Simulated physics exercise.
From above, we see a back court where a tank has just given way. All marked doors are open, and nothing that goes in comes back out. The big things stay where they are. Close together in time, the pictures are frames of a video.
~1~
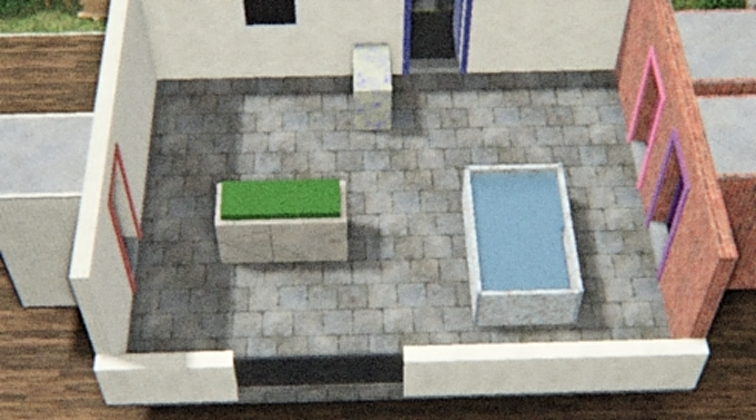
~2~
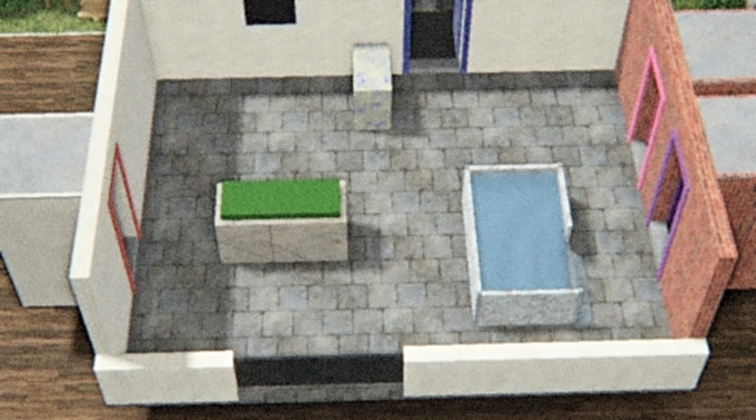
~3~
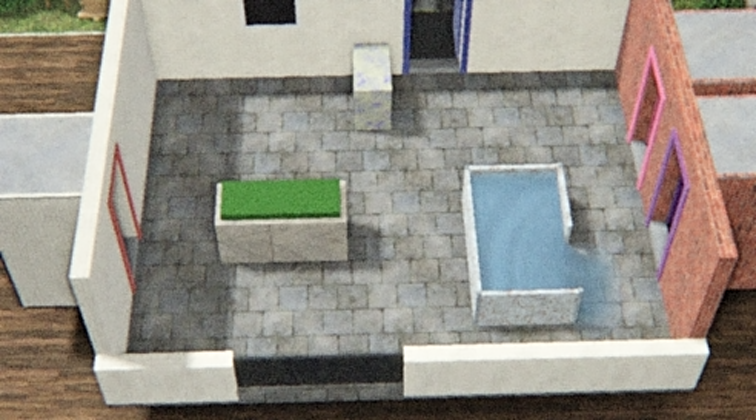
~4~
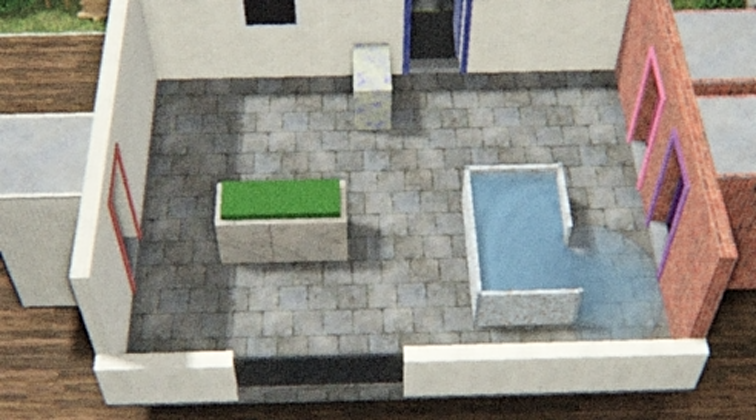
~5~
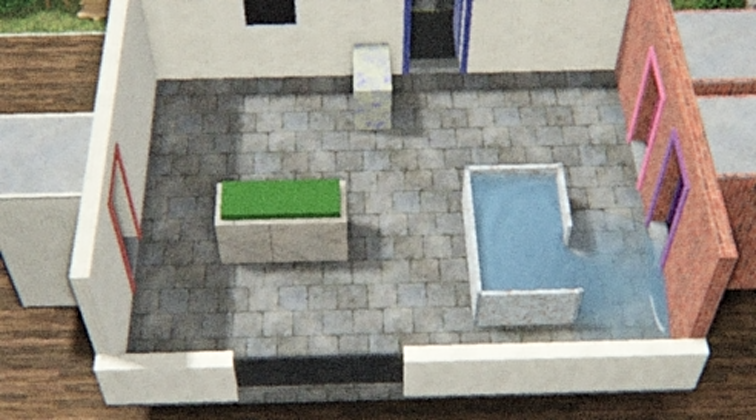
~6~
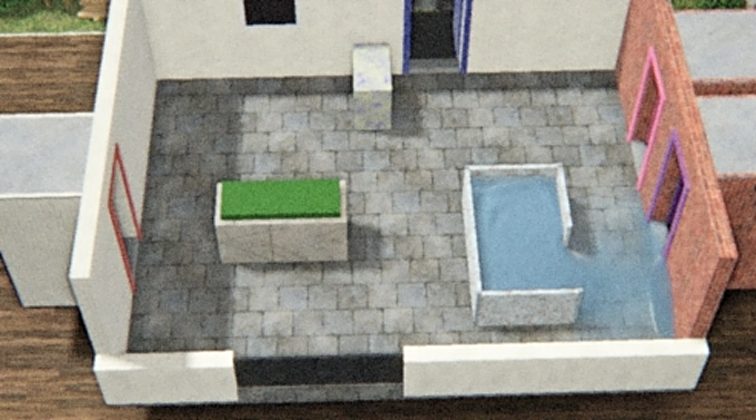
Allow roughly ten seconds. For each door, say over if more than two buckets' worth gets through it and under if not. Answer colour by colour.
I expect the red door to let through an acceptable amount; I expect the purple door to let through too much; I expect the blue door to let through an acceptable amount; I expect the pink door to let through an acceptable amount.
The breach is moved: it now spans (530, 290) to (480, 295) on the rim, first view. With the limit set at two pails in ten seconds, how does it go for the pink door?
At the pink door, the flow misses the threshold.
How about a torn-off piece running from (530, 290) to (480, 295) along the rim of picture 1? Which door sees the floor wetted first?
I'd name the purple door.
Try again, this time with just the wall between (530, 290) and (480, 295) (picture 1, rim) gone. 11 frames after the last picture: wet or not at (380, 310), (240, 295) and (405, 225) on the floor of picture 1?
Spot one ends up deluged, spot two deluged, spot three untouched by the spill.
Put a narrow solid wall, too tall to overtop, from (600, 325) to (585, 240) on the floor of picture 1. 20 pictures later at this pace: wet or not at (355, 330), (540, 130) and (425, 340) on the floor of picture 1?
Results in sequence: Swamped / swamped / swamped.
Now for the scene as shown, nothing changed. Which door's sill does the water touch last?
I'd go with the red door.
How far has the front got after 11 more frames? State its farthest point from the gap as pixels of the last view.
The wet edge reaches furthest near (609, 73).
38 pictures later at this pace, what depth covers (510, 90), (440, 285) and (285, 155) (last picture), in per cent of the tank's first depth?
Estimated readings in sequence: 14, 0, 0 percent.
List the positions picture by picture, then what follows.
The water tank at (521, 230) is whole and still, in the first frame.
The front is at a hidden place, out from the gap at (568, 279), in the second frame.
The front is at (604, 254), out from the gap at (568, 280), in the third frame.
Water pours out at (568, 281) and has run to (653, 265), in the fourth frame.
The front is at (646, 231), out from the gap at (568, 281), in the fifth frame.
Water pours out at (568, 281) and has run to (641, 207), in the sixth frame.
A moment on, water covers 10 % of the floor; the red door not reached, the purple door over two buckets in, the blue door not reached, the pink door wet at the sill, nothing in.
Next, water covers 25 % of the floor; the red door not reached, the purple door far over two buckets in, the blue door not reached, the pink door wet at the sill, nothing in.
Then, water covers 45 % of the floor; the red door not reached, the purple door far over two buckets in, the blue door wet at the sill, nothing in, the pink door wet at the sill, nothing in.
Later, water covers 65 % of the floor; the red door wet at the sill, nothing in, the purple door far over two buckets in, the blue door wet at the sill, nothing in, the pink door wet at the sill, nothing in.
In the end, water covers 95 % of the floor; the red door wet at the sill, nothing in, the purple door far over two buckets in, the blue door wet at the sill, nothing in, the pink door wet at the sill, nothing in.
